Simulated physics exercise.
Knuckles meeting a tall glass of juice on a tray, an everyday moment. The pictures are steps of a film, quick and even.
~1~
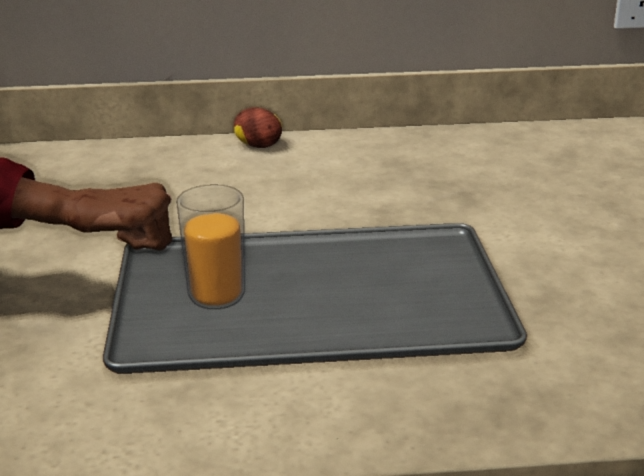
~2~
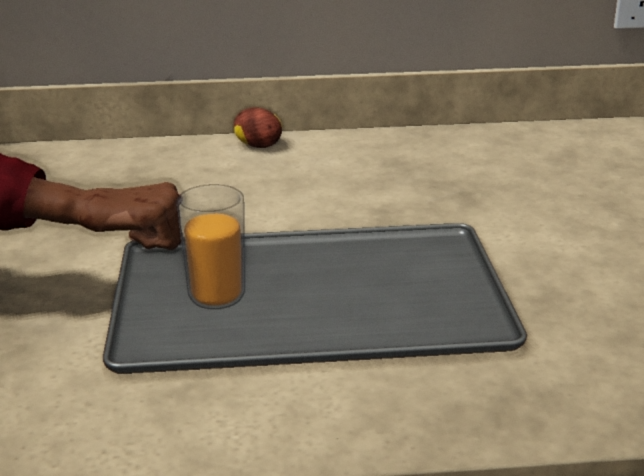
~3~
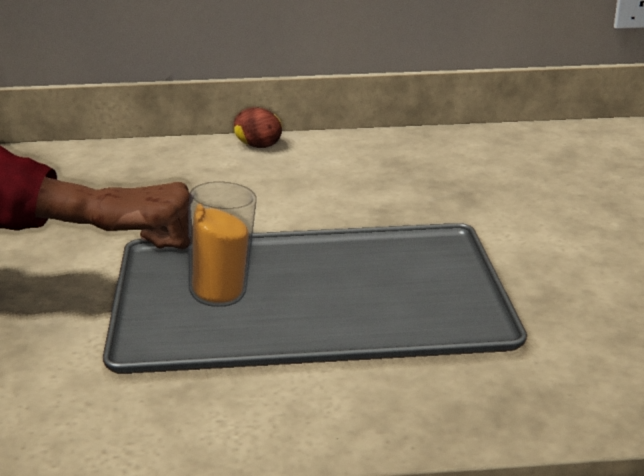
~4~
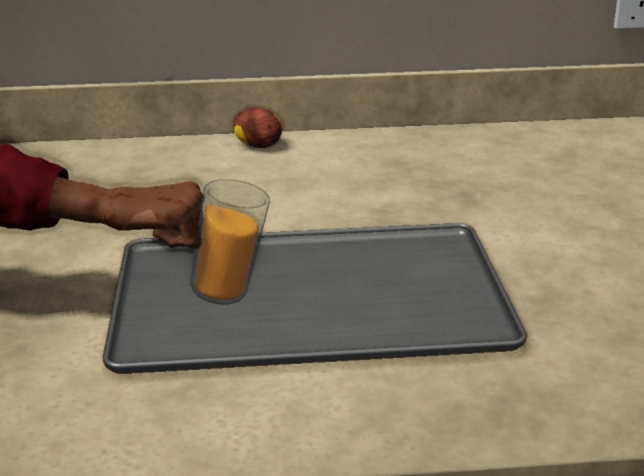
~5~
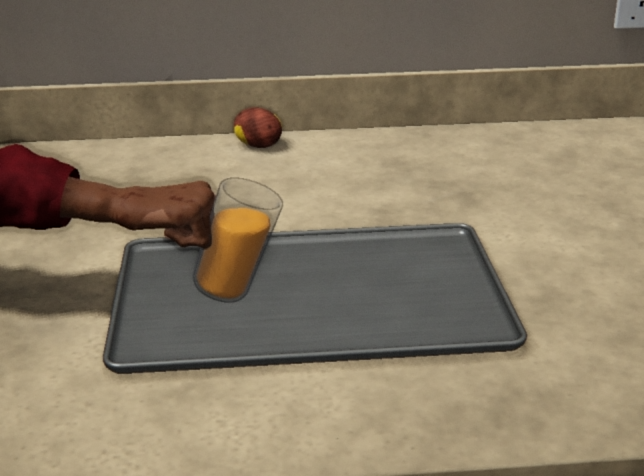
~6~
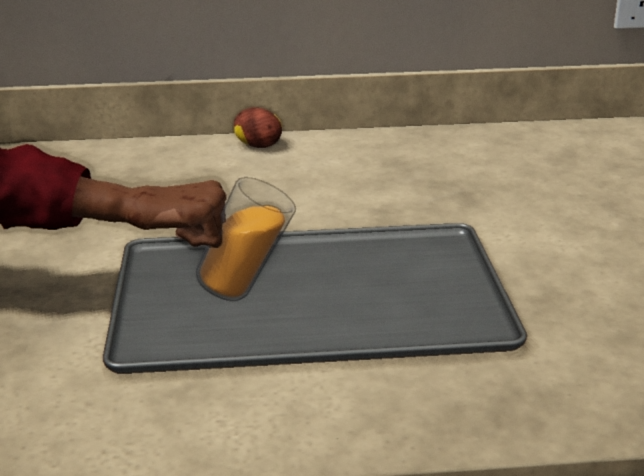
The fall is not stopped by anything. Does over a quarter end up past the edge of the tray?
Yes.
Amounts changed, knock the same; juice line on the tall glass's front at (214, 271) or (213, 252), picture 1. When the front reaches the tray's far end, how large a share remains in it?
50 % and 60 %.
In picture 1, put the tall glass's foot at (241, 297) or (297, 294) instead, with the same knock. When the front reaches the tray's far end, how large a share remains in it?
Spot one gives 65 percent, spot two gives 85 percent.
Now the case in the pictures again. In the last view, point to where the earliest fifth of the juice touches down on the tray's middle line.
(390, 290).
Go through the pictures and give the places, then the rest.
The first picture shows tilt 0°; right rim (241, 198); surface from (184, 225) to (240, 222); the tray's far rim is at (495, 277); the tray is clear ahead.
The second picture shows tilt 0°; right rim (242, 198); surface from (185, 225) to (241, 221).
The third picture shows tilt 6°; right rim (254, 199); surface from (193, 209) to (247, 225).
The fourth picture shows tilt 13°; right rim (267, 200); surface from (206, 207) to (258, 224).
The fifth picture shows tilt 20°; right rim (281, 204); surface from (211, 223) to (271, 216).
The sixth picture shows tilt 27°; right rim (293, 208); surface from (216, 230) to (285, 213).
A moment on, the tall glass lies on its side and 100 per cent is in the glass, 0 on the tray and 0 above or beyond its rim.
Next, the tall glass lies on its side and 61 per cent is in the glass, 31 on the tray and 7 above or beyond its rim.
Then the tall glass lies on its side and 36 per cent is in the glass, 39 on the tray and 25 above or beyond its rim.
Later the tall glass lies on its side and 20 per cent is in the glass, 34 on the tray and 46 above or beyond its rim.
In the end 54 per cent is held by tray and glass, 46 is off the tray.
